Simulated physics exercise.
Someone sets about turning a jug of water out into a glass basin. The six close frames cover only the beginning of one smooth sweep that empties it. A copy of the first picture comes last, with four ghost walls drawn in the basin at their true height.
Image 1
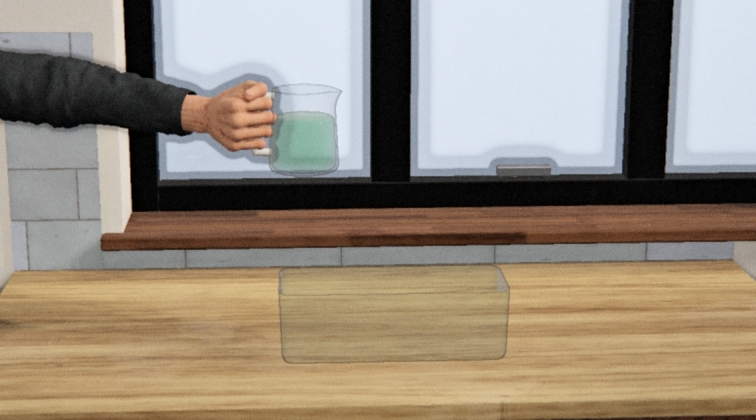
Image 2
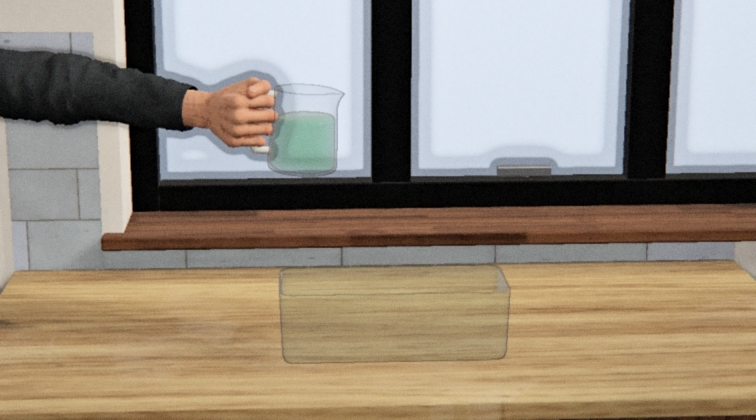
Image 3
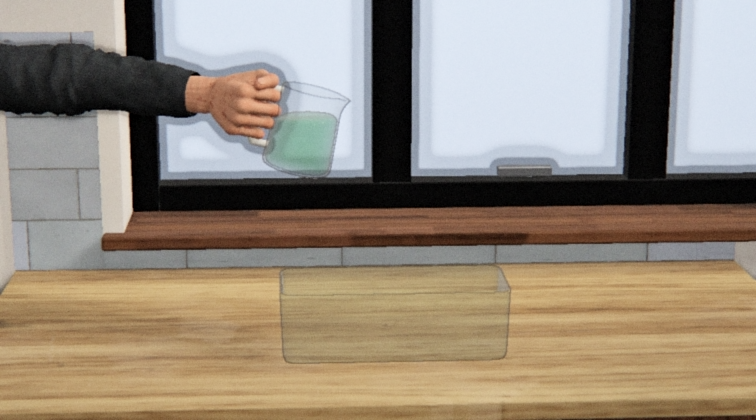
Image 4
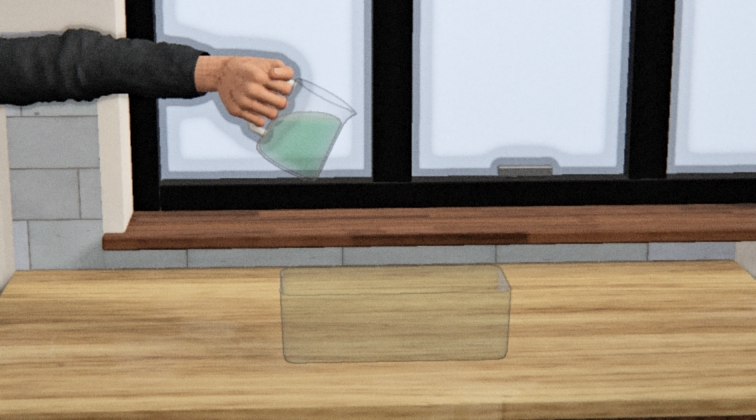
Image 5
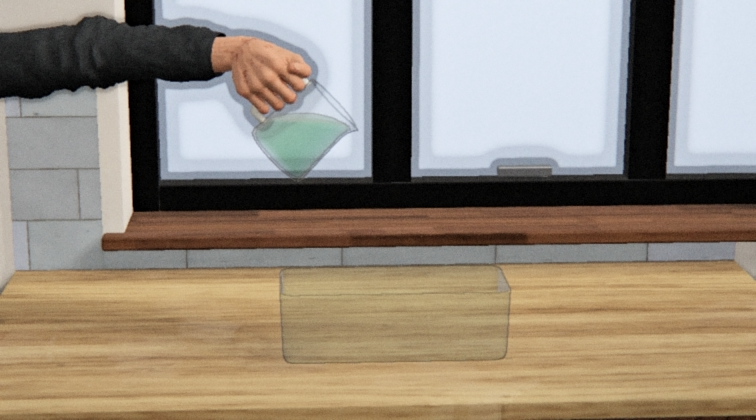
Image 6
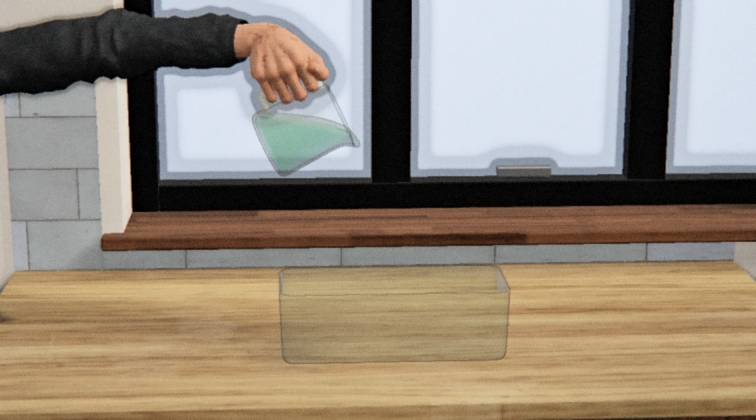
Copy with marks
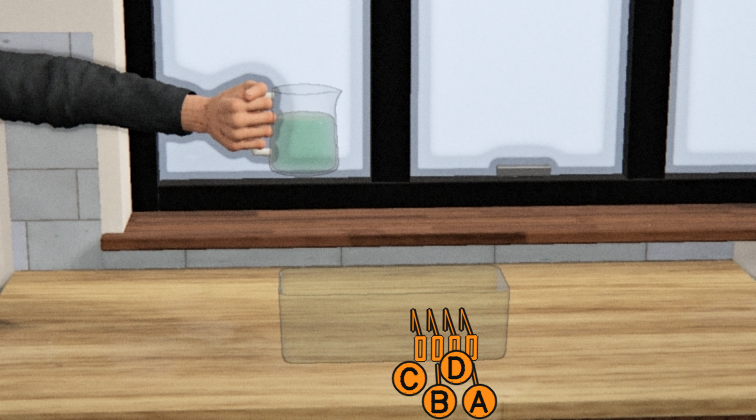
The footage shows a hand in a dark sleeve holding a clear jug of green liquid above a glass basin on a wooden counter, then steadily tilting it to the right until the liquid reaches the lip.
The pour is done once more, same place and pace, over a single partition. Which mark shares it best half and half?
Position C does it best.
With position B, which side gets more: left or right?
The left side.
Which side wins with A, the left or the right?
The left one.
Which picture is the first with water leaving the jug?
In picture 6.
On the marked copy, A at (471, 363); B at (437, 364); C at (420, 364); D at (454, 364).
Choosing A, about 79 % ends left of the wall and 11 % right of it; 10 % is lost outside.
Choosing B, about 75 % ends left of the wall and 15 % right of it; 10 % is lost outside.
Choosing C, about 48 % ends left of the wall and 45 % right of it; 7 % is lost outside.
Choosing D, about 81 % ends left of the wall and 9 % right of it; 9 % is lost outside.
